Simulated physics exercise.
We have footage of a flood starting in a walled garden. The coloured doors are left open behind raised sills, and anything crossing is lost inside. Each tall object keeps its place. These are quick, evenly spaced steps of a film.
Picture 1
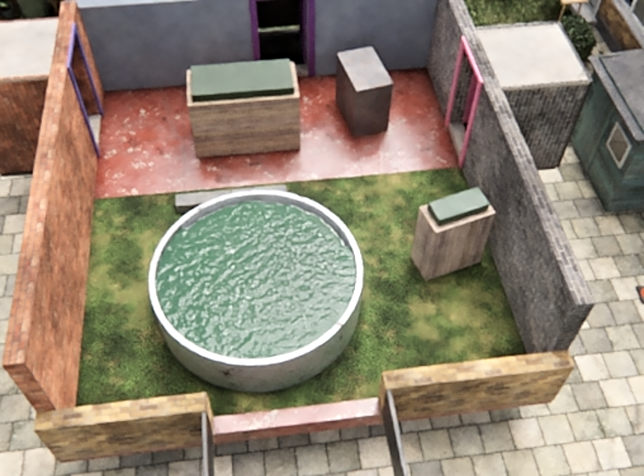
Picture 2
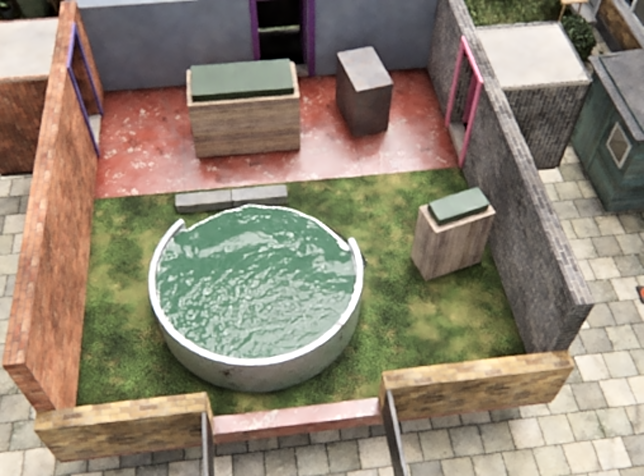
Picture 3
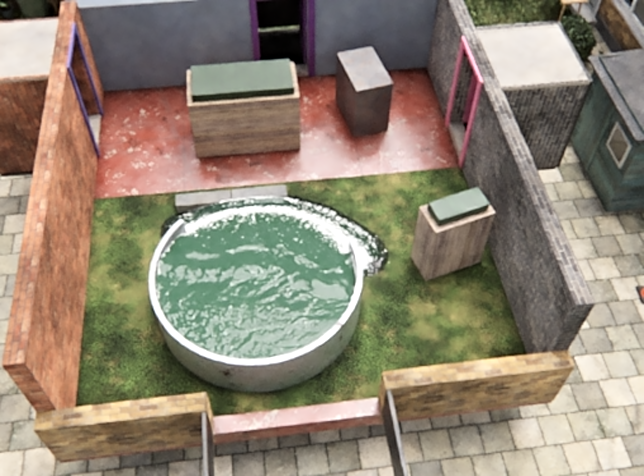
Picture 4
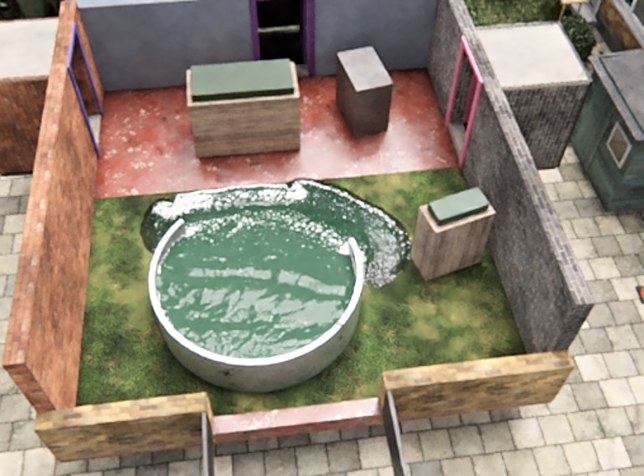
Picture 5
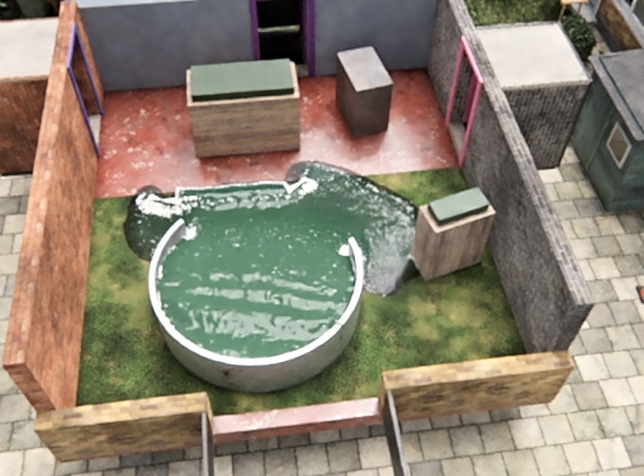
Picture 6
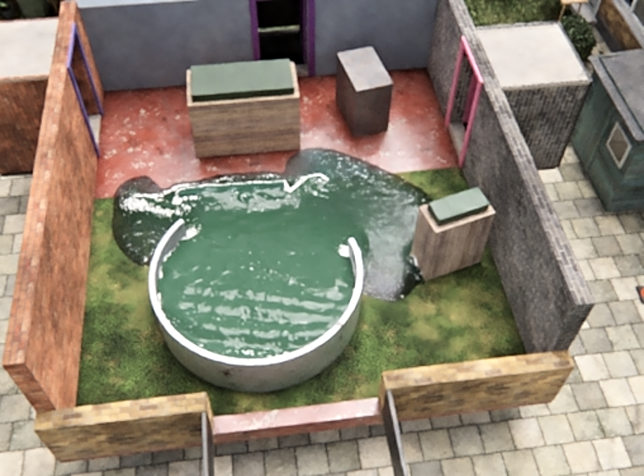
The clip opens on a walled garden with a round pool of green water, whole and still on the grass. A gap appears in the pool's far side and water pours out, spreading left and right over the grass, reaching the wooden cabinet at right and the edge of the red paving.
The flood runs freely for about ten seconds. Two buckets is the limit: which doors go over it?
One by one: Blue door: Exceeds it; pink door: Exceeds it; purple door: Exceeds it.
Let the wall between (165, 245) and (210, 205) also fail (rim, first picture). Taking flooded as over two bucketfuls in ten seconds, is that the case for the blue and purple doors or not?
Blue tops the threshold and purple remains within limit.
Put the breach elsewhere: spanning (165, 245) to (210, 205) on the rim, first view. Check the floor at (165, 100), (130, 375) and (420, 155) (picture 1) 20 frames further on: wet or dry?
The first spot is swamped, the second swamped, the third spared.
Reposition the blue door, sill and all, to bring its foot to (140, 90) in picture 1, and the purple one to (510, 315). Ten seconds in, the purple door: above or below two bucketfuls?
The purple door falls short.
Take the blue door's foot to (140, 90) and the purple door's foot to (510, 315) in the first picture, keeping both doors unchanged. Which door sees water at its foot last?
Looks like the purple one.
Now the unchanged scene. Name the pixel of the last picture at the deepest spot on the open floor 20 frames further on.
I'd point to (415, 71).
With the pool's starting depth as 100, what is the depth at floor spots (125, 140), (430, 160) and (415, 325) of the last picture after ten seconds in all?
In order: Roughly 16, 18 and 12 in a hundred.
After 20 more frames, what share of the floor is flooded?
Close to 80 %.
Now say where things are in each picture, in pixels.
In the first frame, the round pool at (257, 273) is whole and still.
In the second frame, the front is at (362, 263), out from the gap on the round pool's far side.
In the third frame, water pours out on the round pool's far side and has run to (381, 261).
In the fourth frame, water pours out on the round pool's far side and has run to (406, 252).
In the fifth frame, the front is at (136, 201), out from the gap on the round pool's far side.
In the sixth frame, the front is at (121, 192), out from the gap on the round pool's far side.
A moment on, water covers 50 % of the floor; the blue door wet at the sill, nothing in, the pink door wet at the sill, nothing in, the purple door not reached.
Next, water covers 65 % of the floor; the blue door wet at the sill, nothing in, the pink door under two buckets in, the purple door under two buckets in.
Then, water covers 80 % of the floor; the blue door under two buckets in, the pink door far over two buckets in, the purple door over two buckets in.
Later, water covers 95 % of the floor; the blue door under two buckets in, the pink door far over two buckets in, the purple door far over two buckets in.
In the end, water covers 95 % of the floor; the blue door over two buckets in, the pink door far over two buckets in, the purple door far over two buckets in.
